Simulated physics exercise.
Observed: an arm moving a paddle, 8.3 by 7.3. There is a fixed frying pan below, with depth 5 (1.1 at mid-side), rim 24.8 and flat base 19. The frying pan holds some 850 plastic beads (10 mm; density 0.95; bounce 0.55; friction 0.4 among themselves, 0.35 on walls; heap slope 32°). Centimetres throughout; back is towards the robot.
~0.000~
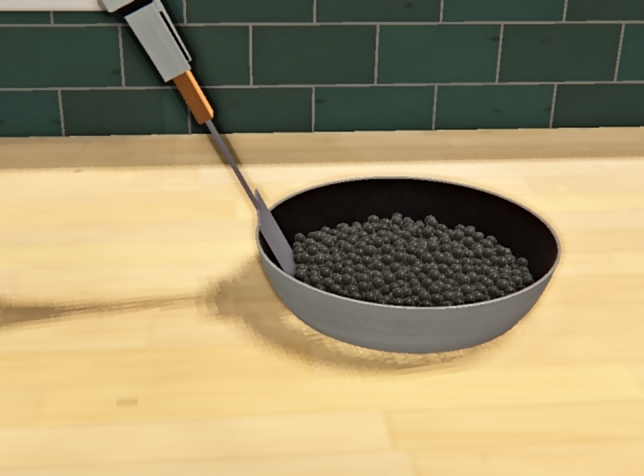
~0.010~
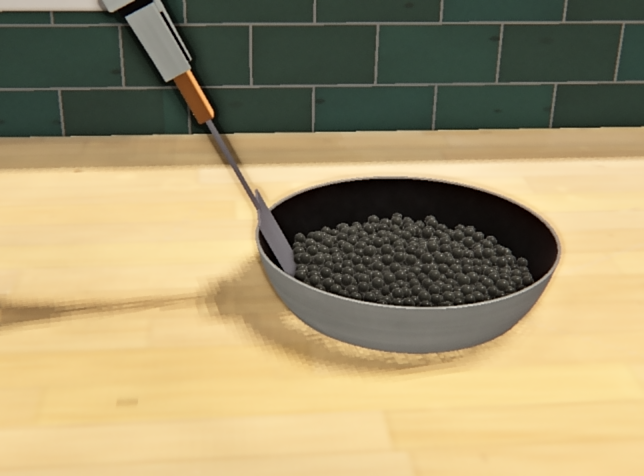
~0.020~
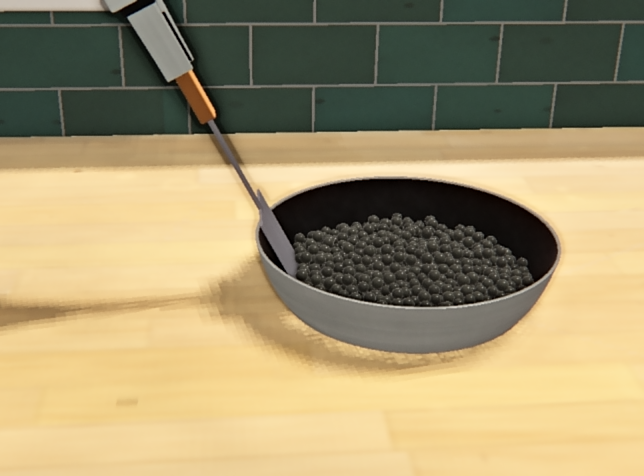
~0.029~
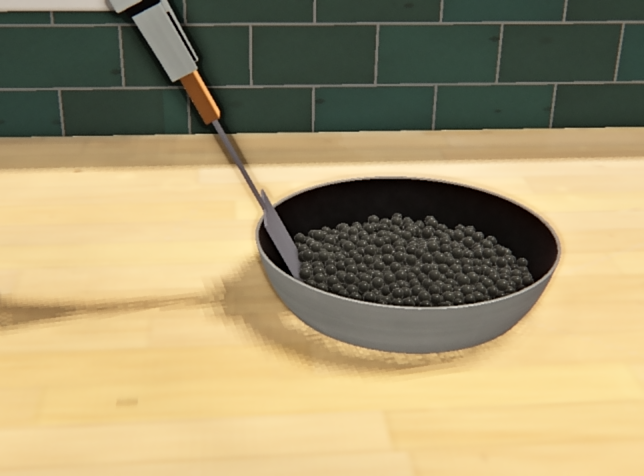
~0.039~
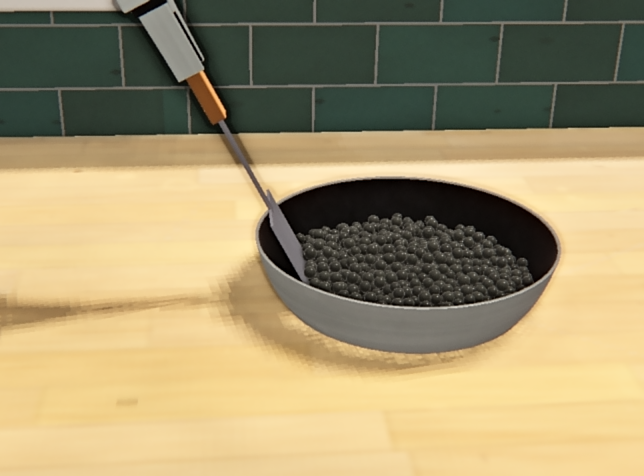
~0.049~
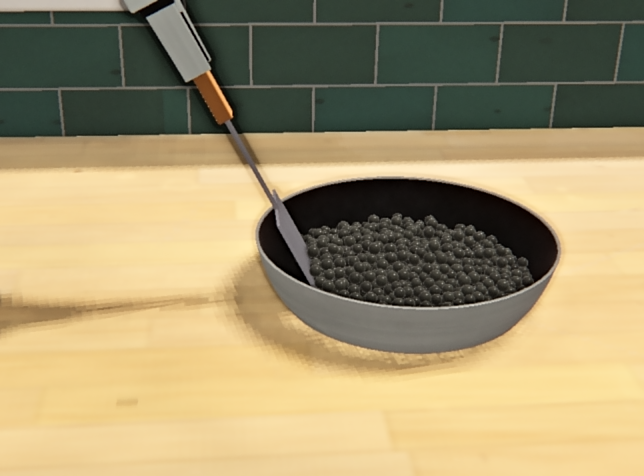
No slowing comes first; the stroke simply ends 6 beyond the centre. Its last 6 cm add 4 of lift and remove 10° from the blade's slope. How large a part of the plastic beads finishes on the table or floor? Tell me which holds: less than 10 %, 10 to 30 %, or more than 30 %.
Less than 10 % holds.
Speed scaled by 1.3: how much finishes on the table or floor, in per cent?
That comes to some 5 per cent, roughly.
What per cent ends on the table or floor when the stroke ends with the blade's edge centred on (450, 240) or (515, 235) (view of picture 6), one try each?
First try about 0 percent, second about 10 percent.
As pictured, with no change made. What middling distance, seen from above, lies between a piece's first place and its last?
Level distance of roughly 2 cm.
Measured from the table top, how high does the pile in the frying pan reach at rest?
Peak at rest, approximately 6.0 centimetres.
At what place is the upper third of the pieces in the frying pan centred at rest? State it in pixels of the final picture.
Centre: Roughly (492, 253).
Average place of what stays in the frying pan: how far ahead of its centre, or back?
Roughly 3.5 centimetres ahead.
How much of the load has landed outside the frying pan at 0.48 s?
That would be near 0 per cent, give or take.
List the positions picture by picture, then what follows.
Paddle top edge at (257, 207), sloping 63°; upper third of the load around (398, 262), from x 300 to 530, top at y 220; 851 in the frying pan, in the first picture.
Paddle top edge at (258, 207), sloping 63°; upper third of the load around (398, 262), from x 300 to 530, top at y 220, in the second picture.
Paddle top edge at (259, 207), sloping 63°; upper third of the load around (398, 262), from x 300 to 530, top at y 220, in the third picture.
Paddle top edge at (264, 207), sloping 63°; upper third of the load around (397, 263), from x 300 to 530, top at y 220, in the fourth picture.
Paddle top edge at (269, 207), sloping 63°; upper third of the load around (394, 263), from x 300 to 525, top at y 220, in the fifth picture.
Paddle top edge at (276, 207), sloping 63°; upper third of the load around (393, 260), from x 300 to 530, top at y 220; 851 in the frying pan, in the sixth picture.
By 0.14 s, sloping 63°, highest piece 5 above the table; 851 in the frying pan.
By 0.24 s, sloping 59°, highest piece 6 above the table; 851 in the frying pan.
By 0.48 s, sloping 53°, highest piece 6 above the table; 844 in the frying pan, 3 on the table or floor, 4 on the blade or in flight.
By 1.53 s, sloping 53°, highest piece 5 above the table; 844 in the frying pan, 7 on the table or floor.
Final count, 844 in the frying pan, 7 on the table or floor. That is 1 % on the table or floor.
